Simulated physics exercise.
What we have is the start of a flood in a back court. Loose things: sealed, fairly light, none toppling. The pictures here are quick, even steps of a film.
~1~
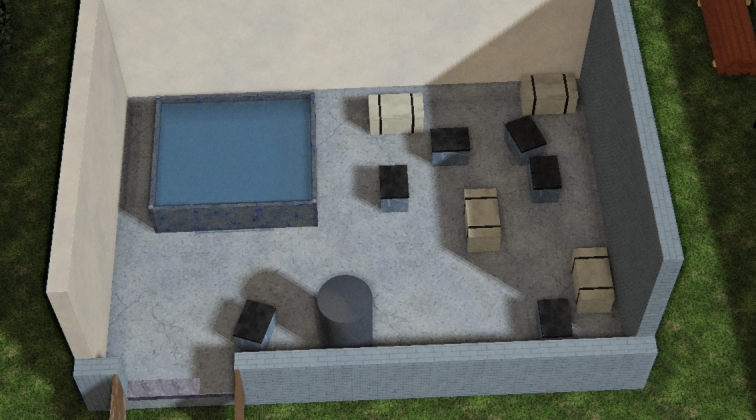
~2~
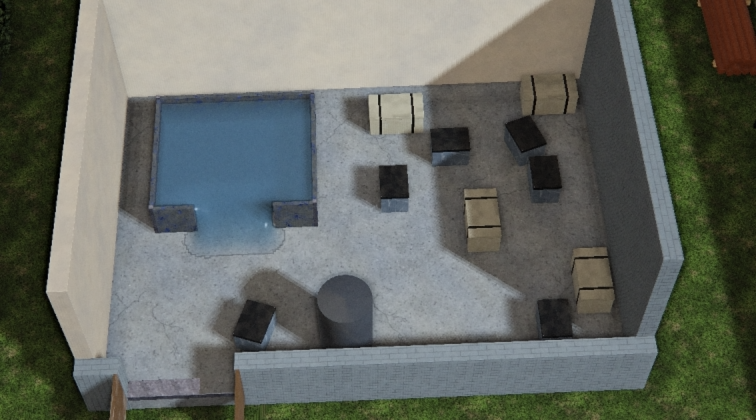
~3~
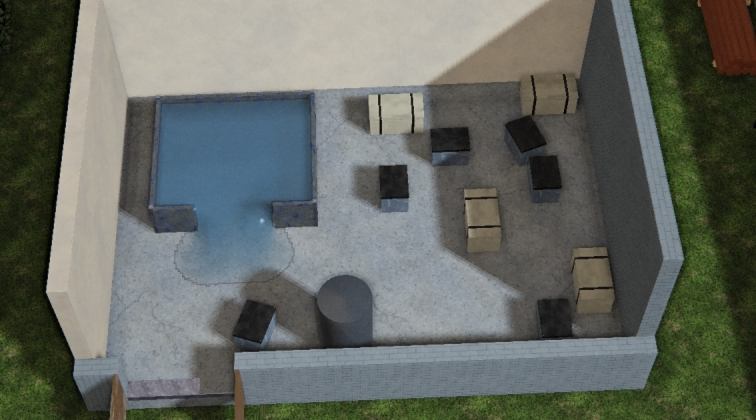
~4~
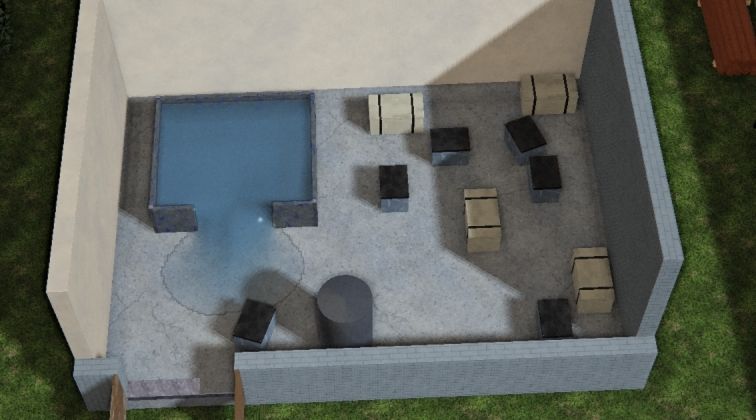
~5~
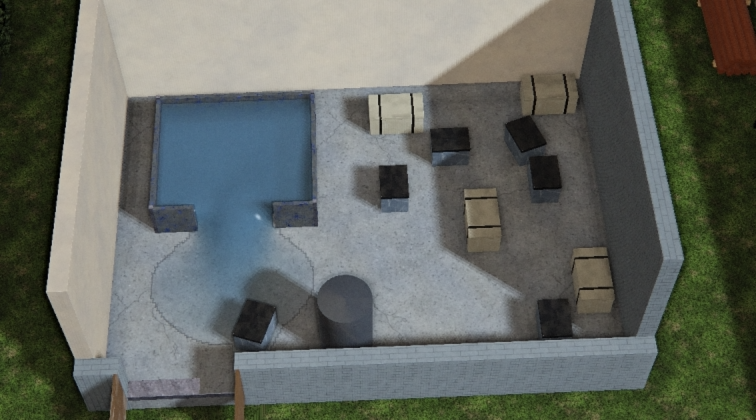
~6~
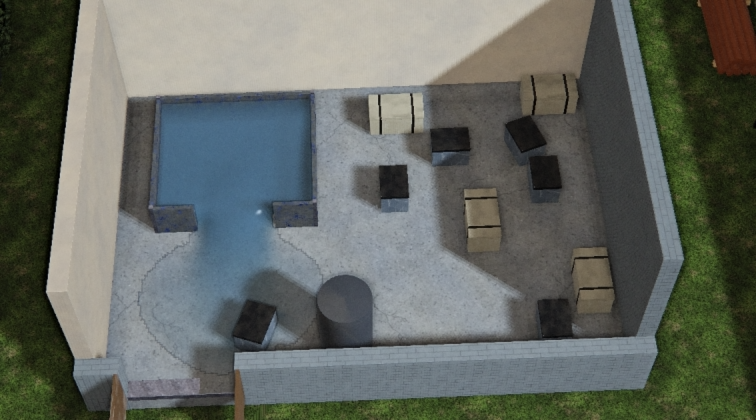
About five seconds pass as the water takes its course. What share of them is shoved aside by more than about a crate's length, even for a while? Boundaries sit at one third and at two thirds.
Lower than a third.
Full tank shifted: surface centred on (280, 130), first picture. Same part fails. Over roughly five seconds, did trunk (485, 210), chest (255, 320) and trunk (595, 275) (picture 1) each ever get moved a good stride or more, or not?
The three, one by one: Short of that, past that mark and short of that.
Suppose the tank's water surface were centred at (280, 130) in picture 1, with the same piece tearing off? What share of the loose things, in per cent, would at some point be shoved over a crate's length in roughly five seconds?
About 10 per cent.
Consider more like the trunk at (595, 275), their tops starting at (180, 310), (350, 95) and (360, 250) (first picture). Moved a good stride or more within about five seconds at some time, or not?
The first travels far, the second sits tight, the third sits tight.
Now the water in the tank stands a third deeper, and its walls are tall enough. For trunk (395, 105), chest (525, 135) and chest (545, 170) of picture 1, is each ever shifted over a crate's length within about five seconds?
In the order you named them: Stayed within the threshold, stayed within the threshold, stayed within the threshold.
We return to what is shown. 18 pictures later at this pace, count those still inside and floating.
By my tally, 1.
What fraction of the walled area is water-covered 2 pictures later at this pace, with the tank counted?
That works out to about 30 in a hundred.
A moment on, 0 of 10 are well off their spots; 0 afloat.
Next, 1 of 10 are well off their spots; 1 afloat.
Later, 0 of 10 are well off their spots; 1 afloat.
In the end, 0 of 10 are well off their spots, and 1 have been at some point; 1 afloat.
